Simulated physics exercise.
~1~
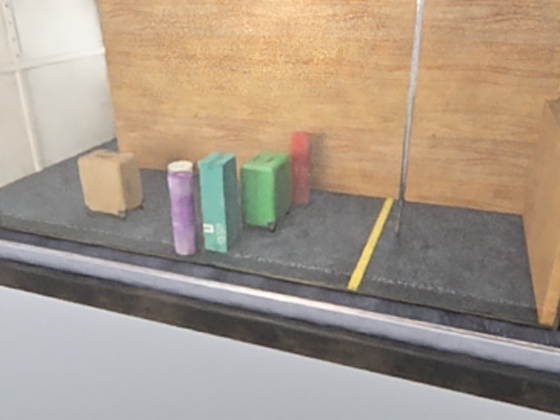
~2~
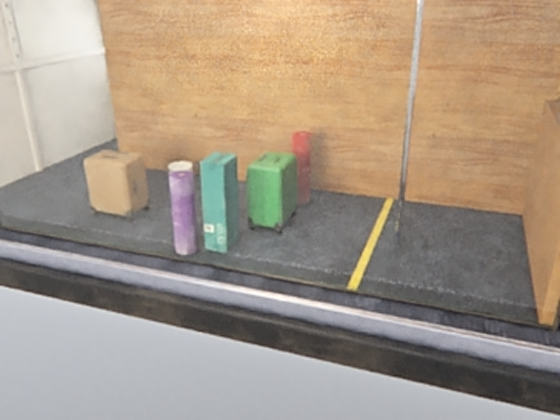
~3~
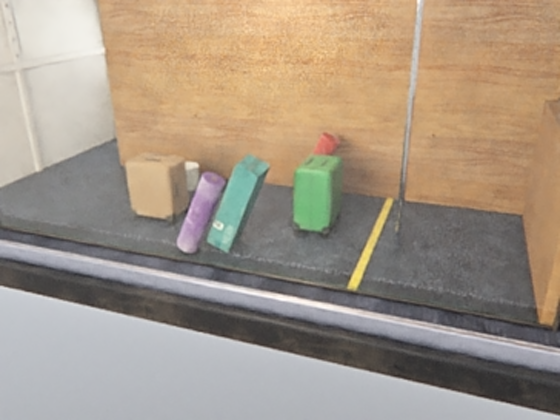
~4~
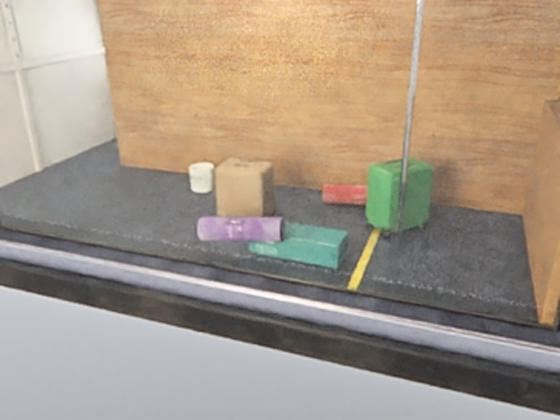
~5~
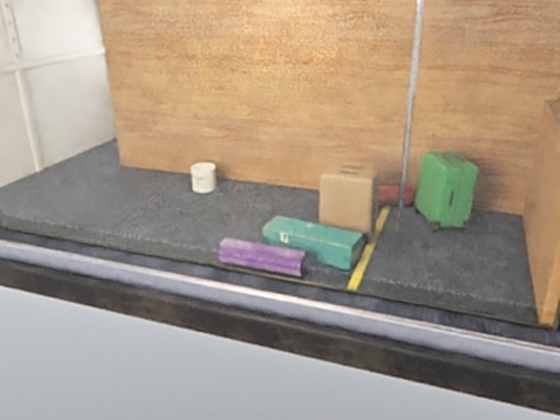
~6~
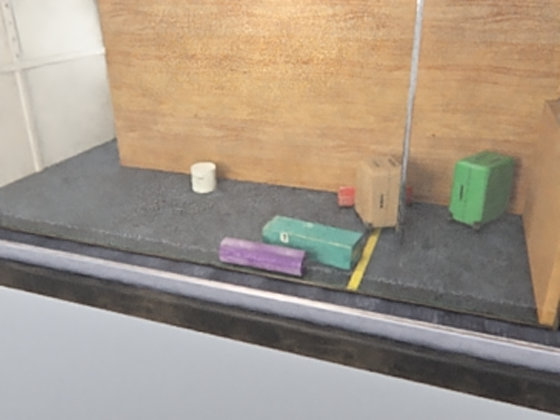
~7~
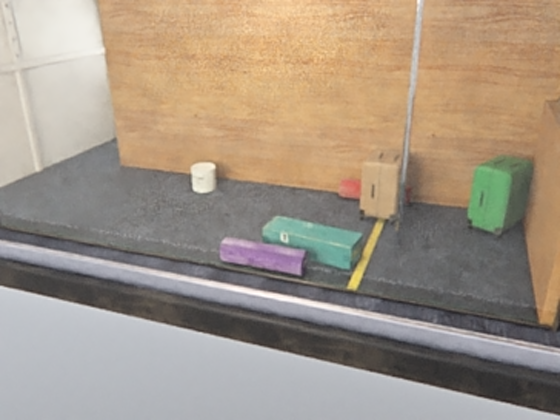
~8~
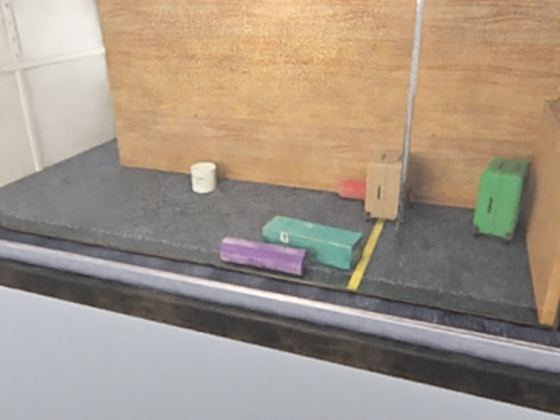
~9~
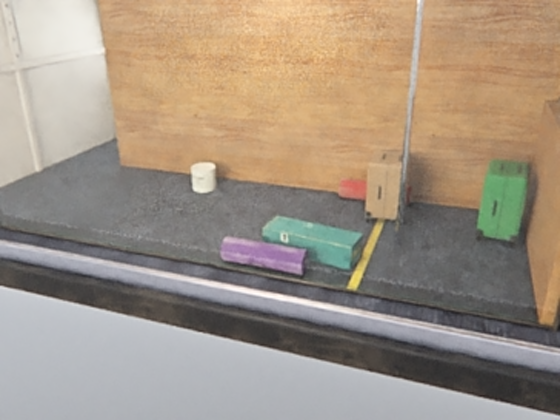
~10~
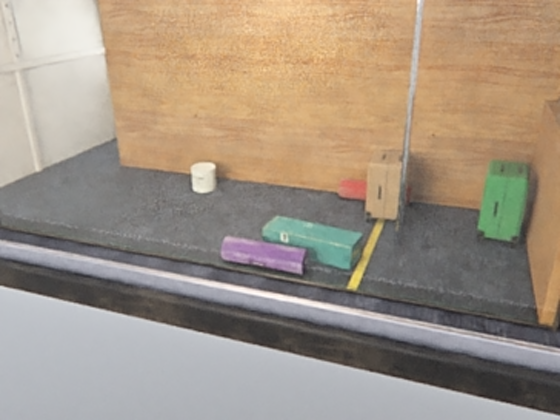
A tan wheeled case and a green wheeled case begin rolling right across a dark floor, in front of a wooden wall. The purple roll, the teal tall box and the red roll, all standing at first, lean over and fall onto their sides, while a white bucket comes into view behind the tan case. The cases keep rolling, and the fallen things slide a little to the right. The green case crosses the yellow line and stops near the right wall. The tan case settles upright by the pole, with the bucket, both rolls and the teal box resting short of the line.
